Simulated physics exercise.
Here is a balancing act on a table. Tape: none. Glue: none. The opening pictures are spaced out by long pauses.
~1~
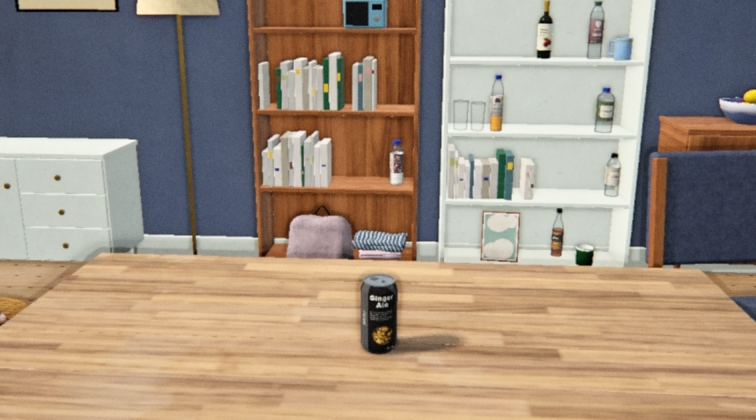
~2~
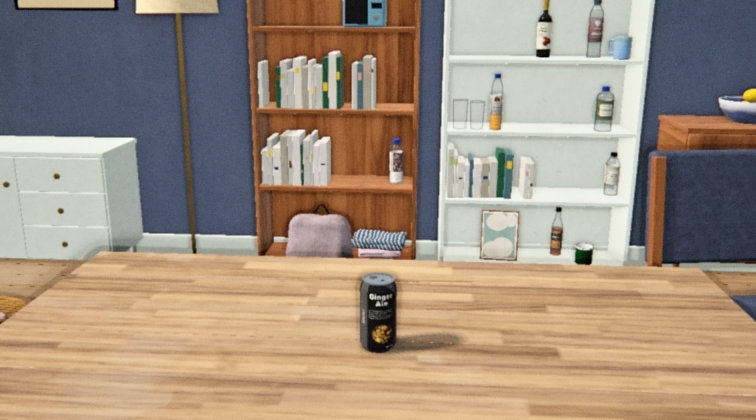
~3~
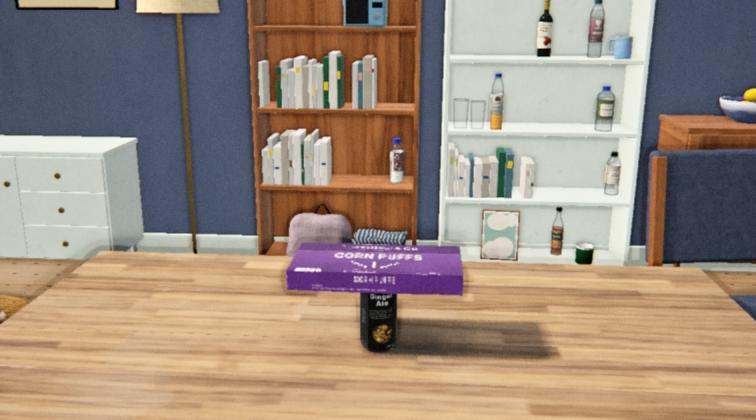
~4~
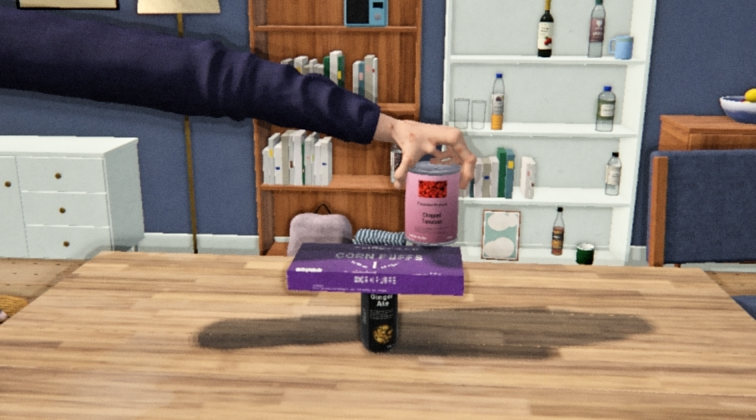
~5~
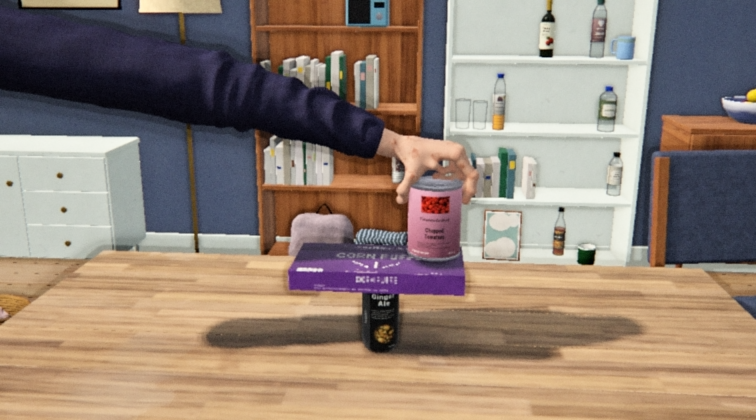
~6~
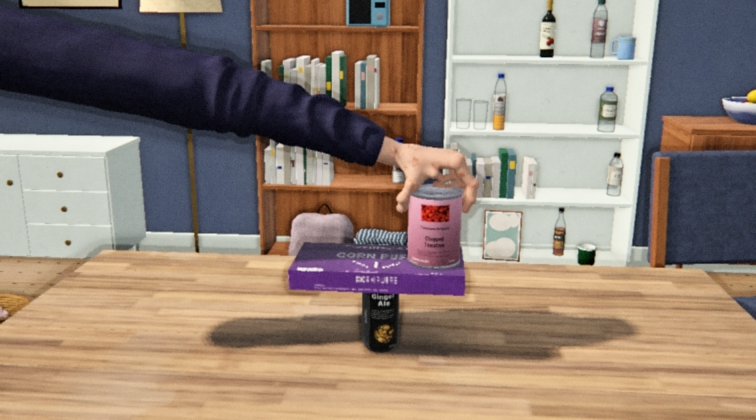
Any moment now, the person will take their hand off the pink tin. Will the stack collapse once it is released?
Yes, it collapses.
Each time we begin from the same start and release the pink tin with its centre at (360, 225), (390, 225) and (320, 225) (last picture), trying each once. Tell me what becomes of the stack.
It remains upright first, remains upright second and goes over third.
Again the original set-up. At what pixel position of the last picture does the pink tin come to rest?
The object finishes somewhere near (540, 337).
Then, 0.40 s later than the last frame, pink tin now fallen; purple packet tilted by 33°.
Then, 0.60 s later than the last frame, purple packet tilted by 69°.
Then, 0.90 s later than the last frame, purple packet now fallen; black can tilted by 10°.
Then, 1.10 s later than the last frame, black can now fallen.
When it is over, fallen, purple packet, black can and pink tin. End places, in pixels of the last picture, pink tin near (540, 337). The stack comes apart.
